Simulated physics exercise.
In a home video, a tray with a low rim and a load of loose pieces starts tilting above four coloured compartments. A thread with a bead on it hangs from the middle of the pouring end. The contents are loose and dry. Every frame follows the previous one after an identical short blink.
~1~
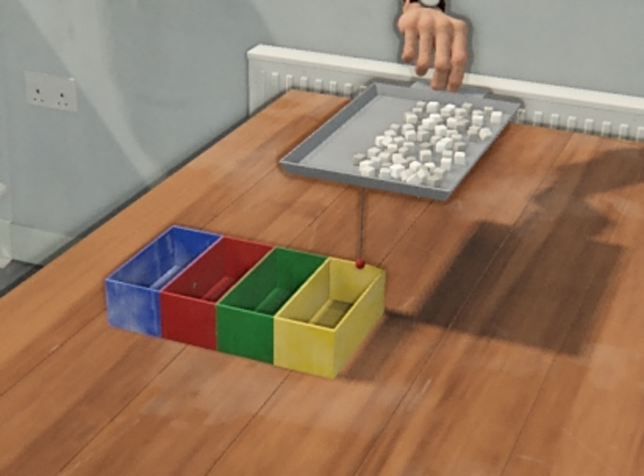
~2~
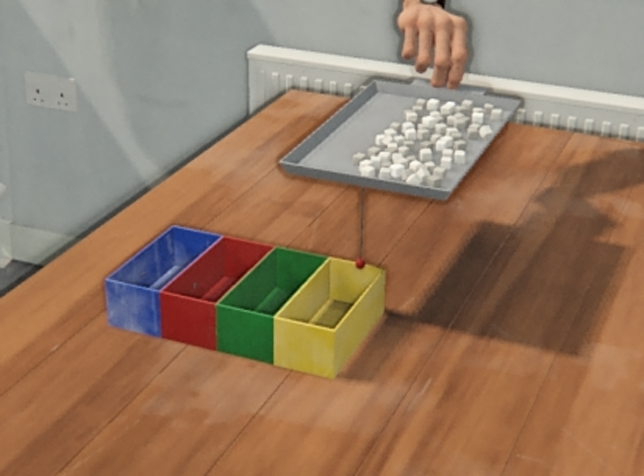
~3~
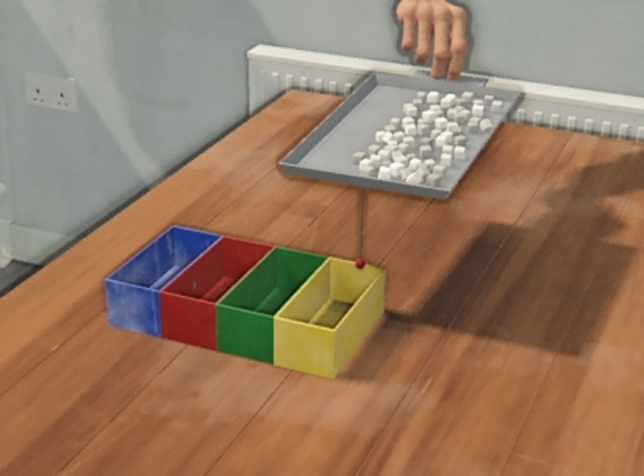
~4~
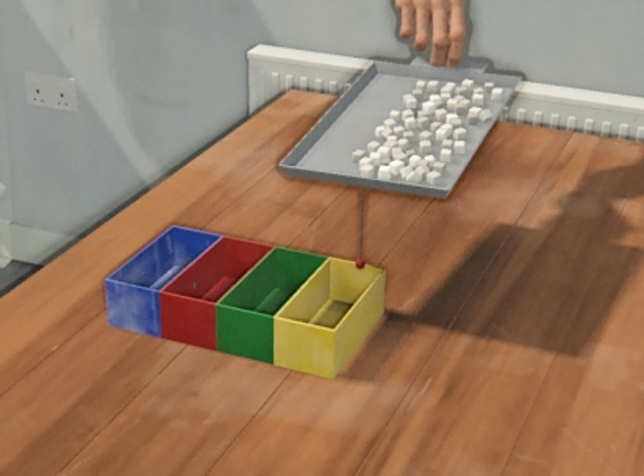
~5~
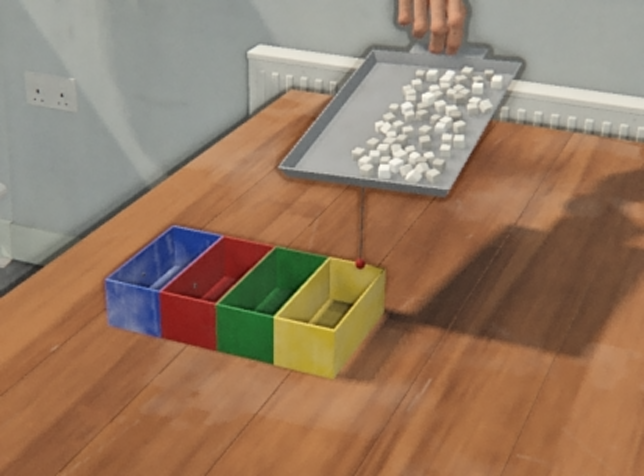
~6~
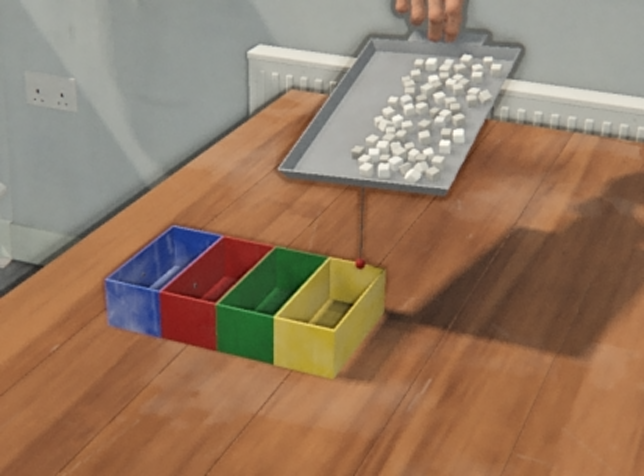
A hand raised the far end of a grey tray of white sugar cubes, slowly tilting it above blue, red, green and yellow compartments, while the bead on its thread stayed still.
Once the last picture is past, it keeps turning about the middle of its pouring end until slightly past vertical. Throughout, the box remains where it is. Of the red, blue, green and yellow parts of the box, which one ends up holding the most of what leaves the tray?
The green part holds the most.
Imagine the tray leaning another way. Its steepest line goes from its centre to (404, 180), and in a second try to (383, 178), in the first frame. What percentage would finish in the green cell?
Respectively 0 % and 10 %.
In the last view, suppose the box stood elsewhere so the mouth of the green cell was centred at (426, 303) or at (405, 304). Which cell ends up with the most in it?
So the first one goes to that blue cell and the second to blue.
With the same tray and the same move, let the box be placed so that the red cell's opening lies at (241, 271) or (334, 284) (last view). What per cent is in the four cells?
Roughly 100 per cent, then roughly 90 per cent.
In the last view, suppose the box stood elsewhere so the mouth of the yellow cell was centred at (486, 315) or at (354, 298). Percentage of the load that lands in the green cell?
The first position comes out at 0 per cent, the other at 40 per cent.
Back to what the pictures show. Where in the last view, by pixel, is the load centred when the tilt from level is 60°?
(331, 171).
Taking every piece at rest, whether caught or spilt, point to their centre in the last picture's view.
At about (283, 325), give or take.
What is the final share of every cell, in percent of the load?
Shares in percent - blue cell 0, red cell 10, green cell 50, yellow cell 30.
Soon after the last picture, tray tipped steeply; about two thirds on the tray; a stray few in the green cell; a stray few in the red cell; about a quarter falling or outside the box.
A little later, tray tipped right over; about half in the green cell; about a third in the yellow cell; a small part in the red cell; a small part falling or outside the box.
Later still, tray tipped past a quarter turn; about half in the green cell; about a third in the yellow cell; a small part in the red cell; a small part falling or outside the box.
At rest, tray tipped past a quarter turn; about half in the green cell; about a third in the yellow cell; a small part in the red cell; none in the blue cell; a small part outside the box.
